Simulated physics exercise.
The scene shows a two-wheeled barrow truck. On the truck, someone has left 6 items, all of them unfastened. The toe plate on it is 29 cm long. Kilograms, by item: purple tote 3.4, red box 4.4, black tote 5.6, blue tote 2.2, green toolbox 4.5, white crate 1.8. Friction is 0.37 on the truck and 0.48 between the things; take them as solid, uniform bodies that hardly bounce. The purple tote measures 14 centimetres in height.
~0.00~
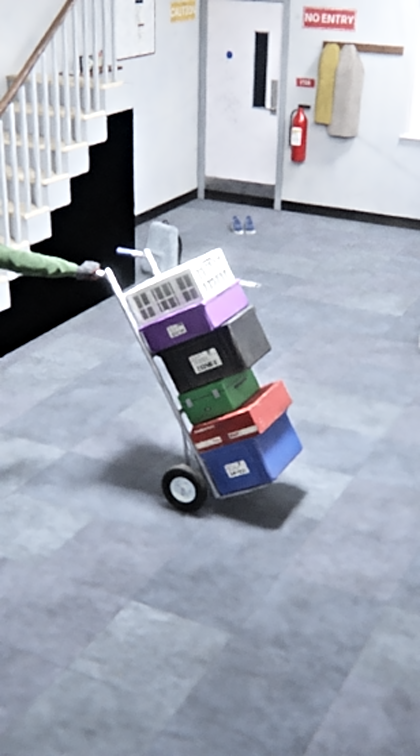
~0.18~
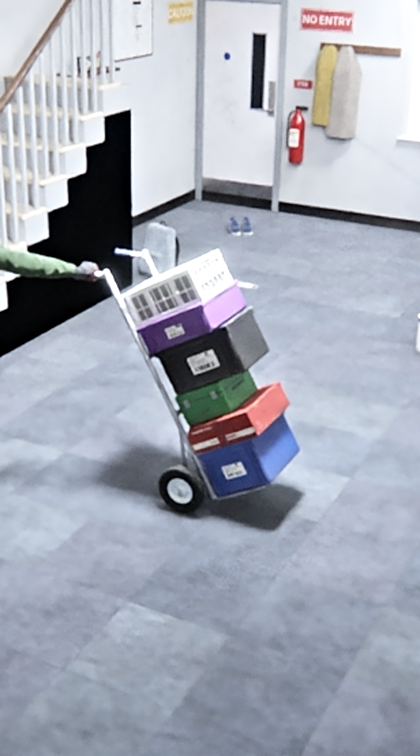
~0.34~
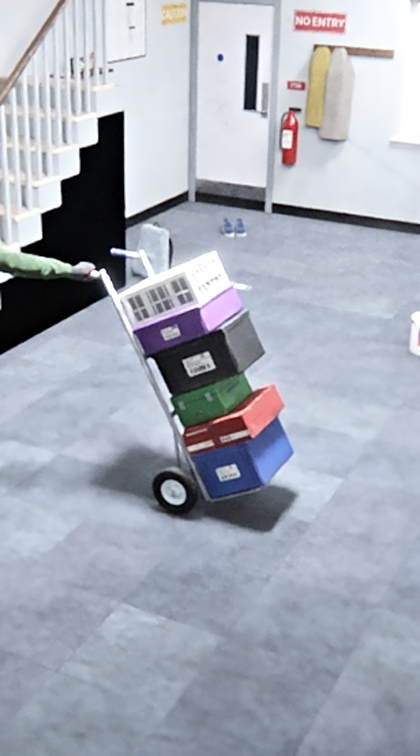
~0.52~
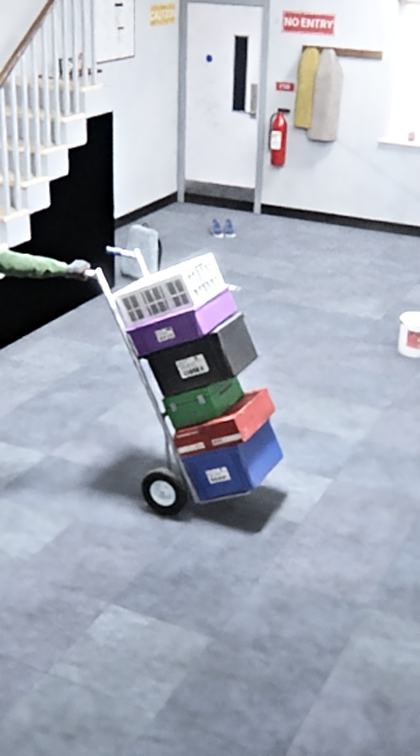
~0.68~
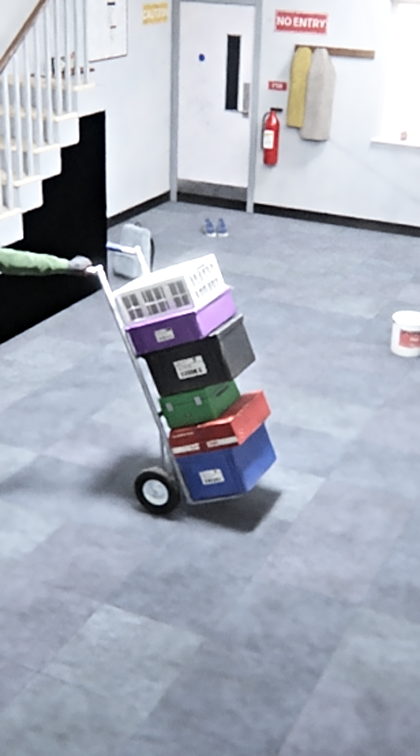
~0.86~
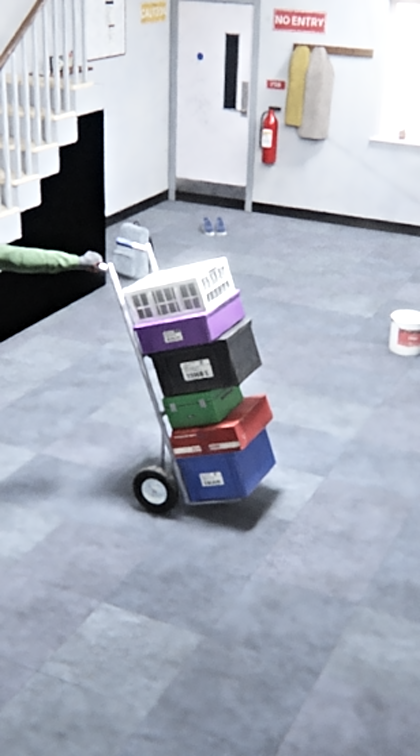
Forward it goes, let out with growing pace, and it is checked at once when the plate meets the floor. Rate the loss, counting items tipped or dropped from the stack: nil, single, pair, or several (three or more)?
Nil.
By 1.46 s, 2° short of upright.
By 1.66 s, truck upright; purple tote rocked 3° off its seat near (253, 348); red box rocked 3° off its seat near (241, 448); white crate rocked 3° off its seat.
By 2.06 s, truck upright.
When it is over (2.5 s), all 6 within 10 cm of the start. In the last view, purple tote near (244, 347), red box near (238, 448).
